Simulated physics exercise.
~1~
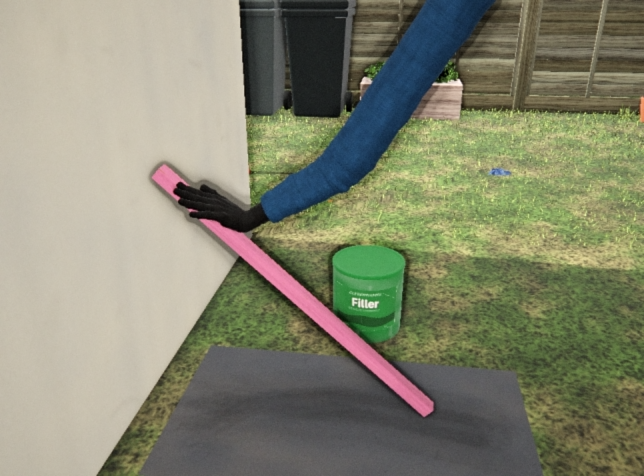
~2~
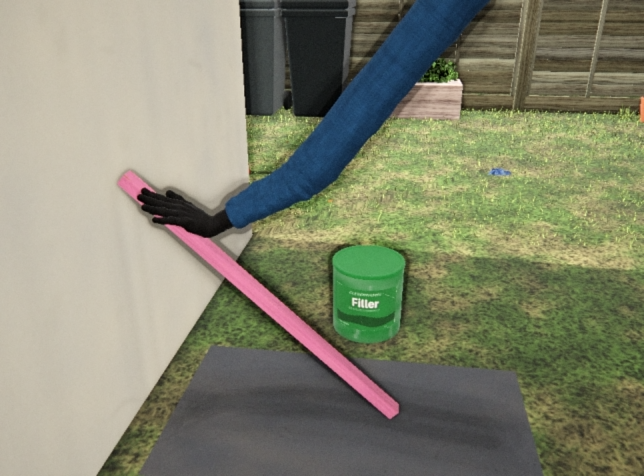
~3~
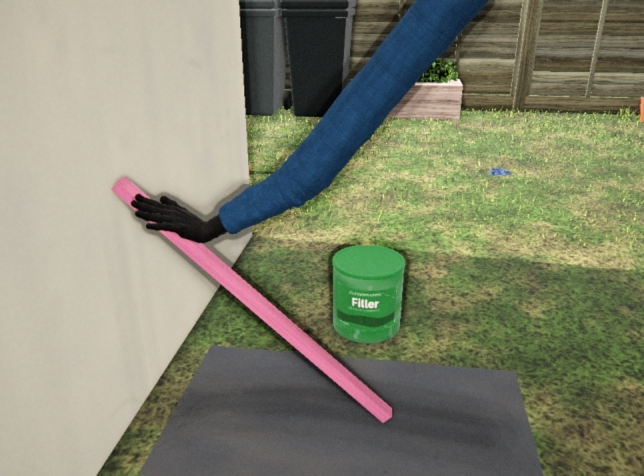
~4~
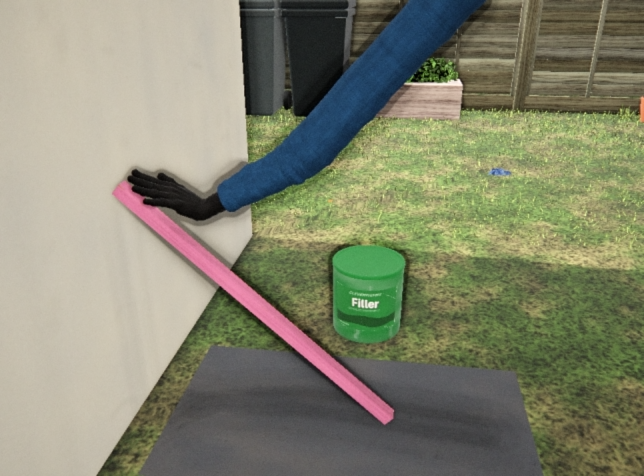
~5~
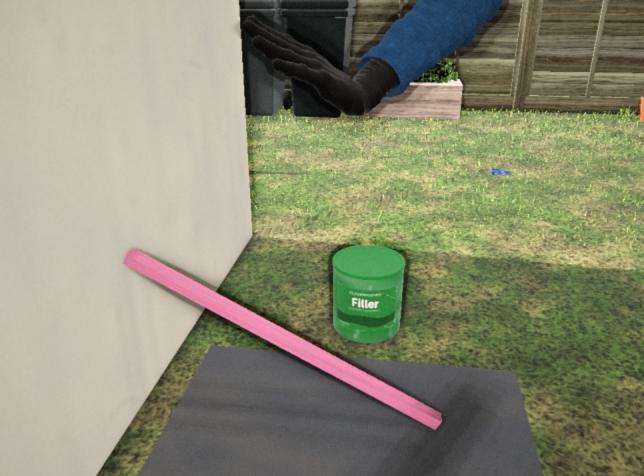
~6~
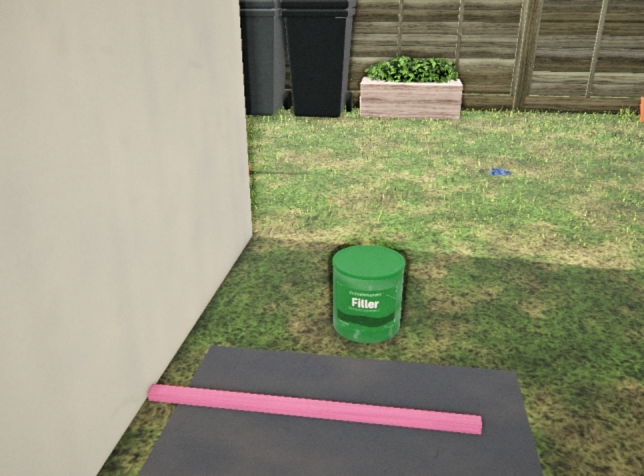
A gloved hand leans a pink pole against a wall, releases it, and it slides down flat.
